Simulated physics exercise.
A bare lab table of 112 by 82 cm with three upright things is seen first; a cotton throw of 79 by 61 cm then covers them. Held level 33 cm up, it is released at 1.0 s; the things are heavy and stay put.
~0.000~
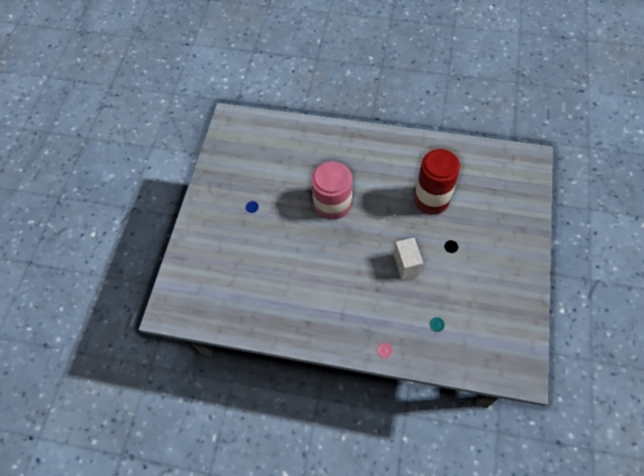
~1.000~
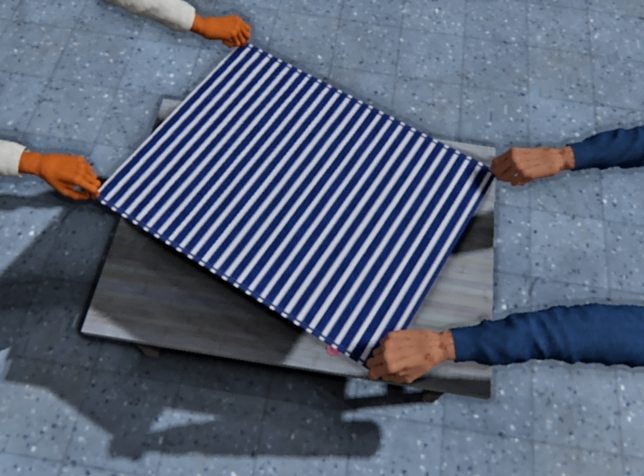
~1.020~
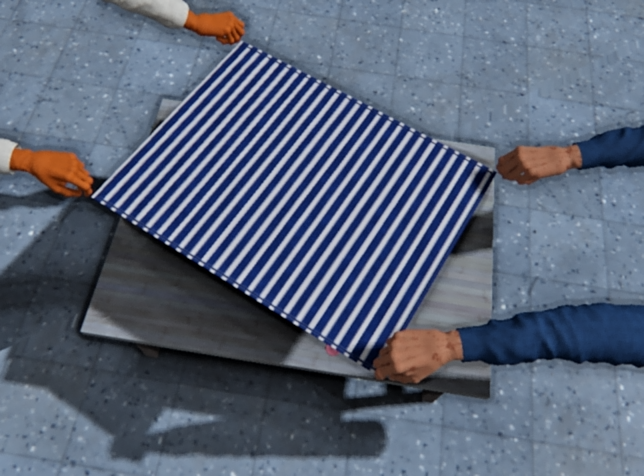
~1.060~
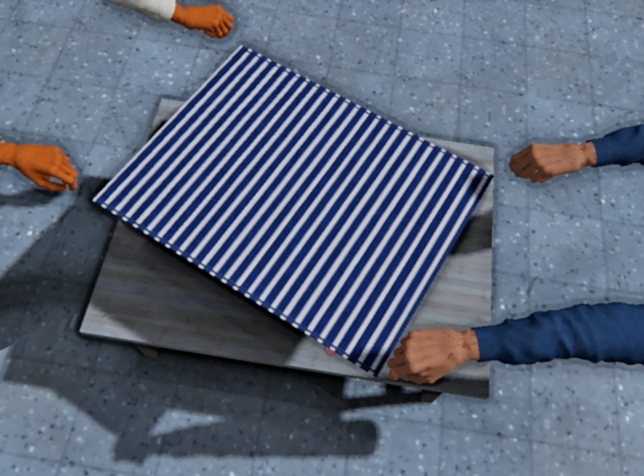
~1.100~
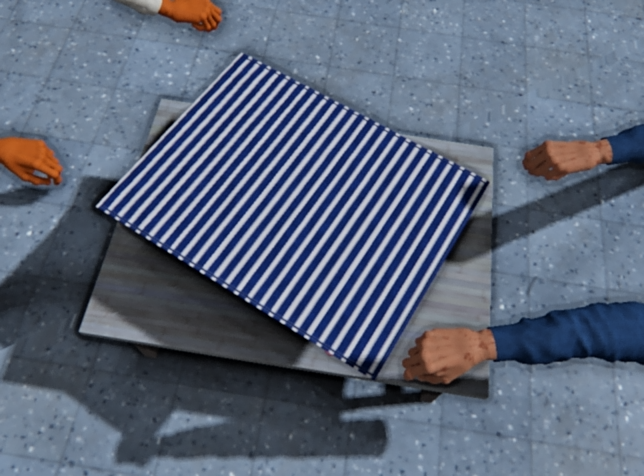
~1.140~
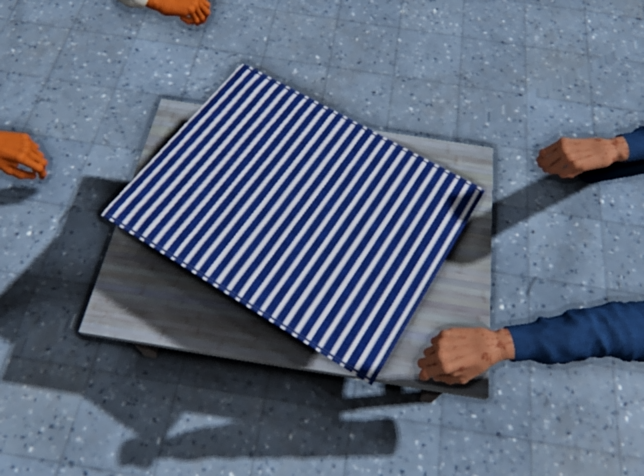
Striped blue and white cloth stretched level above a small table by two pairs of hands, then released and sinking slightly.
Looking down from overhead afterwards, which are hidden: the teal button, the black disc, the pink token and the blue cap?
The teal button ends under the cloth, the black disc ends under the cloth, the pink token vanishes under it, the blue cap gets covered.
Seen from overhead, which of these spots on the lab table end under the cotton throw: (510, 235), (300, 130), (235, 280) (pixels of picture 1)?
First spot stays visible, second stays visible, third stays visible.
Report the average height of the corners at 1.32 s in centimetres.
On average the corners sit about 0 cm above the surface.
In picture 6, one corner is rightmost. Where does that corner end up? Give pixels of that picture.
(407, 203).
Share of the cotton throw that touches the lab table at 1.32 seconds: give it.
I'd say about 30 in a hundred.
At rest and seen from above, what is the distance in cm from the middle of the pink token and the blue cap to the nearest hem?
I'd put the first at about 5 cm and the second at about 7 cm.
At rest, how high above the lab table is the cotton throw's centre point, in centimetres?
The centre point rests around 12 cm up.
After 1.3 s, 30 % of it is down, spanning 81 by 76 cm, above pink token, teal button, blue cap, black disc.
After 1.5 s, 35 % of it is down, spanning 82 by 76 cm, above pink token, teal button, blue cap, black disc.
After 1.7 s, 35 % of it is down, spanning 81 by 76 cm, above pink token, teal button, blue cap, black disc.
After 1.9 s, 35 % of it is down, spanning 81 by 75 cm, above pink token, teal button, blue cap, black disc.
After 2.7 s, 35 % of it is down, spanning 81 by 75 cm, above pink token, teal button, blue cap, black disc.
